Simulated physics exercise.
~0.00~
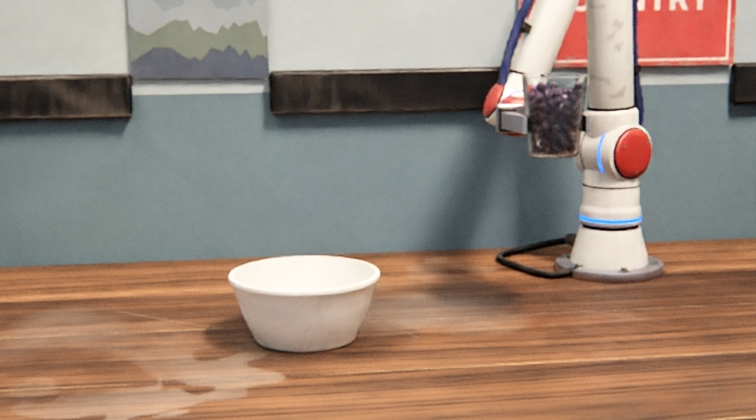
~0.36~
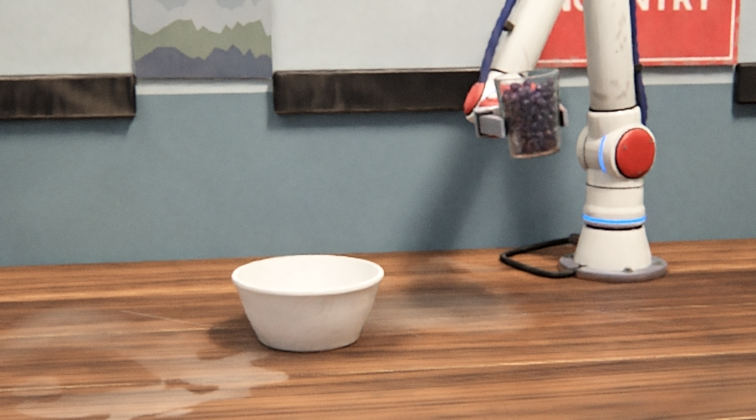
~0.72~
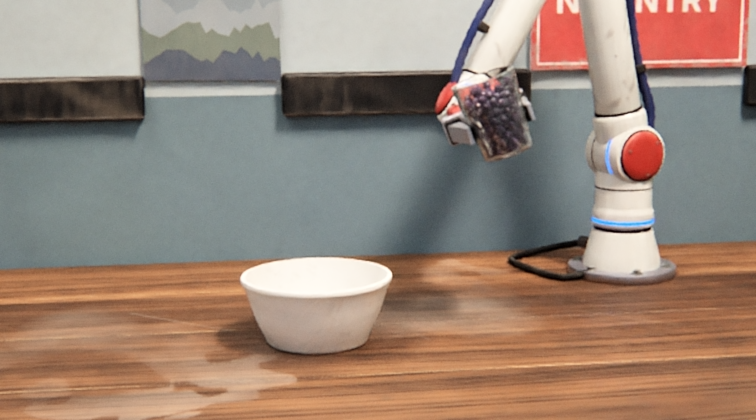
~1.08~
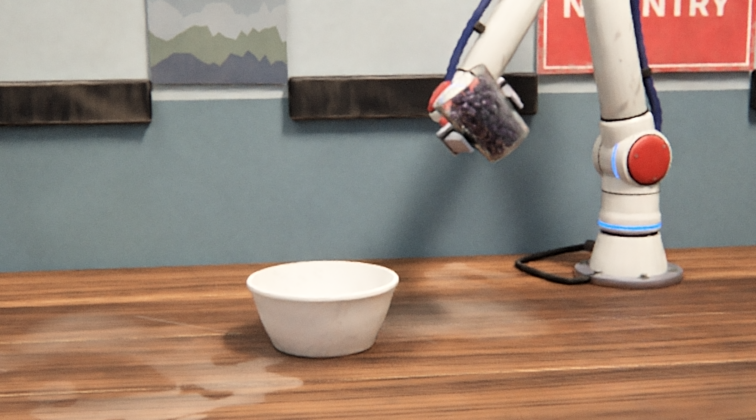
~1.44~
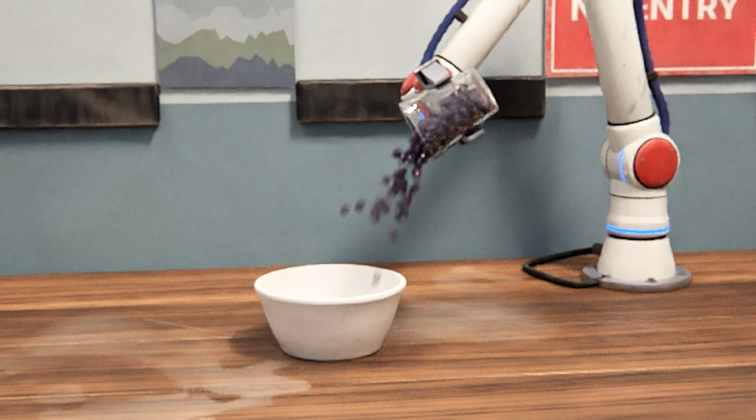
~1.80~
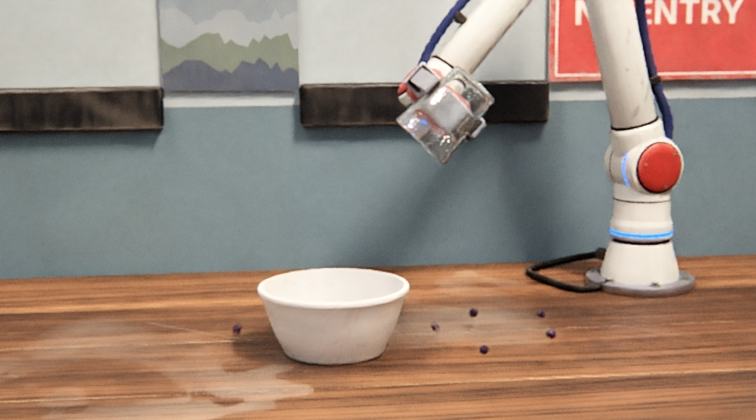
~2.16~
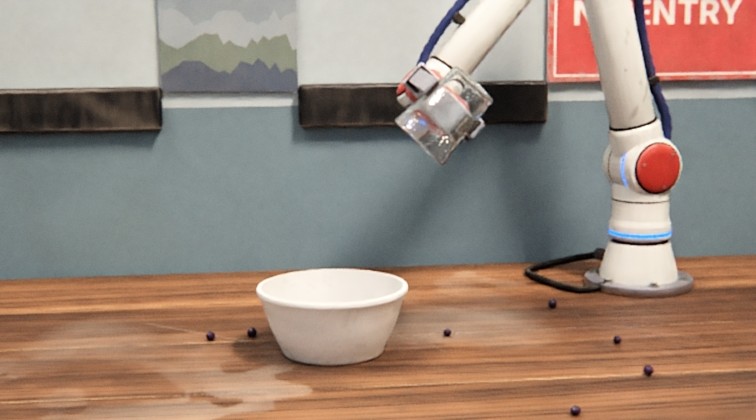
The clip opens on a white bowl standing on a wooden table, while a white robot arm with red joints grips a clear cup full of small dark beads to the right. The arm carries the cup left toward the bowl, tilting it steadily as it goes. Once above the table, the cup tips past level and the beads spill out in a stream down toward the bowl. Soon the cup is nearly empty and upturned, with a few stray beads scattered beside the bowl. Those beads spread farther across the tabletop, while the arm holds the tipped cup still.
